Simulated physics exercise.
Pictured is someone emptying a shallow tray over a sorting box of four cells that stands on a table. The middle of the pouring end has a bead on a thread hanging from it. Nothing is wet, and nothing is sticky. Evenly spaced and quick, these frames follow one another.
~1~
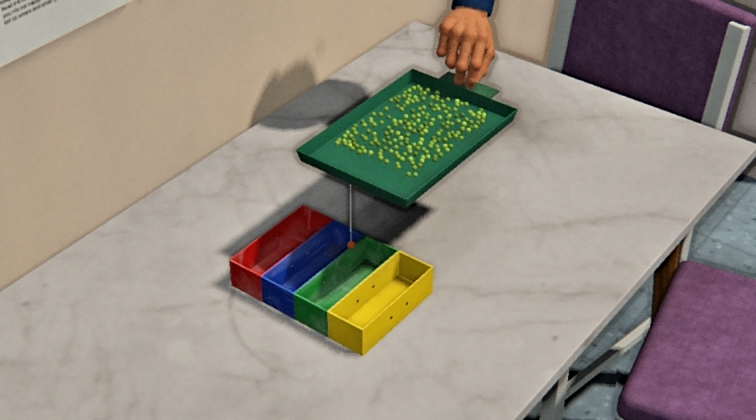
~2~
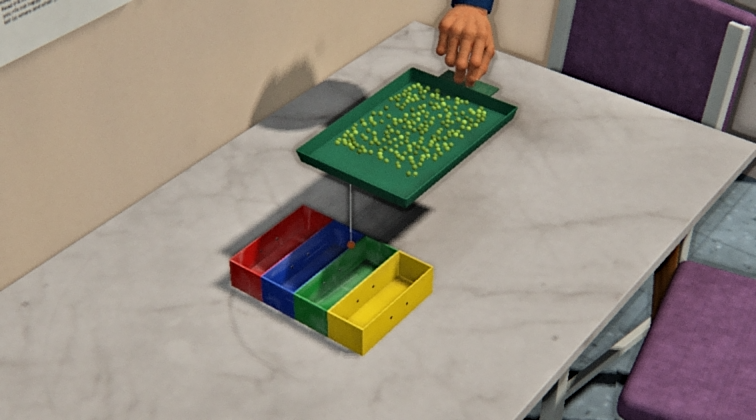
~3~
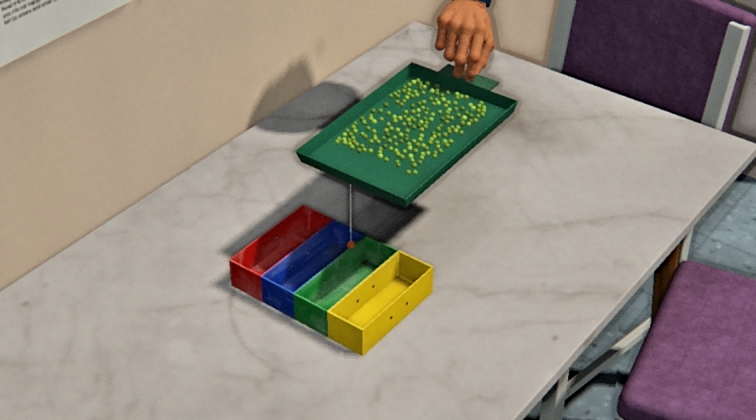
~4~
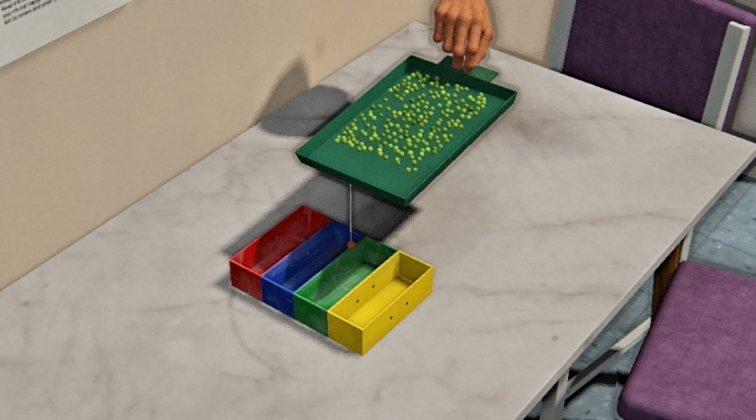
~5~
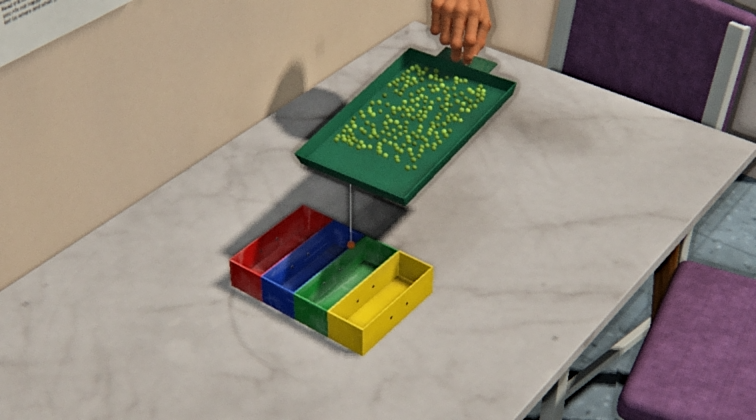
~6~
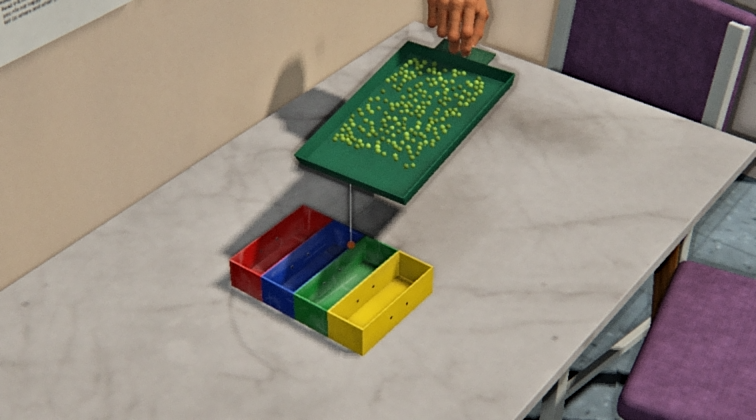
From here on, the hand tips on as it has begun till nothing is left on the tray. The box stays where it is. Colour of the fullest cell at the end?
Red.
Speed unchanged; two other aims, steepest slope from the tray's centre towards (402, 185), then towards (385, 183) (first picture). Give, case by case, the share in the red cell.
First heading 0 %, second heading 0 %.
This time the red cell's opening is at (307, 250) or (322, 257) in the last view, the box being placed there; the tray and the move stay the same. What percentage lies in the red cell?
Roughly 50 % and 30 %.
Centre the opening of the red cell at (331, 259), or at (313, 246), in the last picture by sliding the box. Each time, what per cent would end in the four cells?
In order: 20 per cent and 60 per cent.
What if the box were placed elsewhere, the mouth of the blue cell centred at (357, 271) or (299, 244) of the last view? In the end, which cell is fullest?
Placing A: The red cell / placing B: Blue.
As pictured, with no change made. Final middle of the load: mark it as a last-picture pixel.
Near pixel (285, 272).
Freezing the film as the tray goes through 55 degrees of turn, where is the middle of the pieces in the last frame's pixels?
The load's middle is around (328, 163).
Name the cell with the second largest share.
That's the blue one.
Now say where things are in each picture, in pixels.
Corners of the pouring end near (301, 149) and (406, 196), level; middle of the load near (410, 129), dried peas; bead on its thread near (351, 245); red cell near (246, 278); blue cell near (278, 295); green cell near (311, 313); yellow cell near (346, 331), in the first frame.
Corners of the pouring end near (301, 150) and (405, 196), level; middle of the load near (410, 127), in the second frame.
Corners of the pouring end near (300, 150) and (405, 196), tipped barely, lowest at the left corner; middle of the load near (409, 124), in the third frame.
Corners of the pouring end near (300, 152) and (404, 195), tipped a little, lowest at the left corner; middle of the load near (409, 120), in the fourth frame.
Corners of the pouring end near (299, 153) and (404, 195), tipped a little, lowest at the left corner; middle of the load near (408, 115), in the fifth frame.
Corners of the pouring end near (299, 154) and (403, 195), tipped a little, lowest at the left corner; middle of the load near (407, 111); red cell near (246, 278); blue cell near (278, 295); green cell near (311, 313); yellow cell near (346, 331), in the sixth frame.
Shortly afterwards, tray tipped steeply; all but a few on the tray; only a few in the blue cell; only a few in the red cell; only a few falling or outside the box.
Next, tray tipped right over; near two thirds on the tray; near a quarter in the red cell; a little in the blue cell; near a quarter falling or outside the box.
Some moments later, tray tipped past a quarter turn; near two thirds in the red cell; near a third in the blue cell; only a few in the green cell; only a few falling or outside the box.
In the end, tray tipped past a quarter turn; near two thirds in the red cell; near a third in the blue cell; only a few in the green cell; none at all in the yellow cell; only a few outside the box.
